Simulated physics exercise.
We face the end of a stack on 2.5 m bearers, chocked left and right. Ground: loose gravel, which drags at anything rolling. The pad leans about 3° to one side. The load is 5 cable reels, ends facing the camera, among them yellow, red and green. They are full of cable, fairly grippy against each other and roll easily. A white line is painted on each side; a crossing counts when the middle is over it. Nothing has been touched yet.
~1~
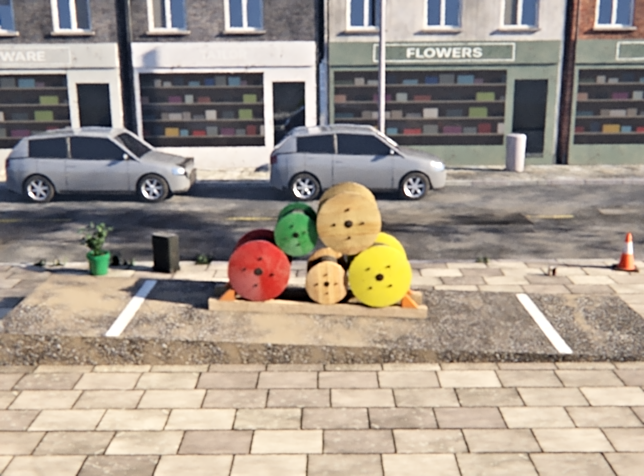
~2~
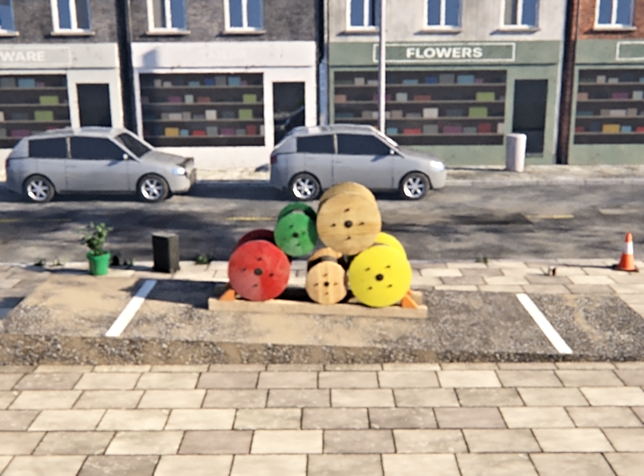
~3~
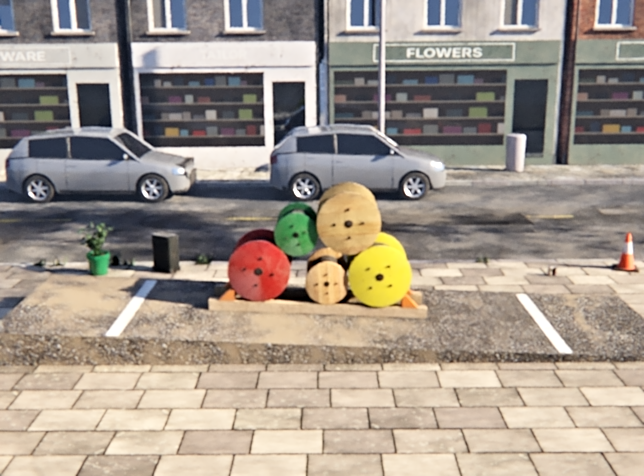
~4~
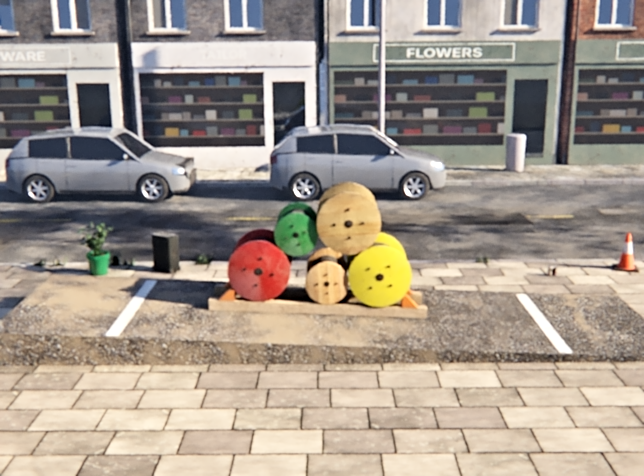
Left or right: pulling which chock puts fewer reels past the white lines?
The left chock.
With the left chock gone, after 1.8 s, yellow is on the bearers, 55 cm from the bearers' right end; red is off the bearers, 50 cm short of the left line, rolling left; green is on the bearers, 85 cm from the bearers' left end; 0 past a line.
With the left chock gone, finally, yellow is on the bearers, 55 cm from the bearers' right end; red is off the bearers, 5 cm short of the left line; green is on the bearers, 85 cm from the bearers' left end; 0 past a line.
With the right chock gone, after 3.9 s, yellow is past the right line; red is on the bearers, 95 cm from the bearers' left end, rolling right; green is on the bearers, 95 cm from the bearers' right end, rolling right; 2 past a line.
With the right chock gone, finally, yellow is past the right line; red is past the right line; green is past the right line; 5 past a line.
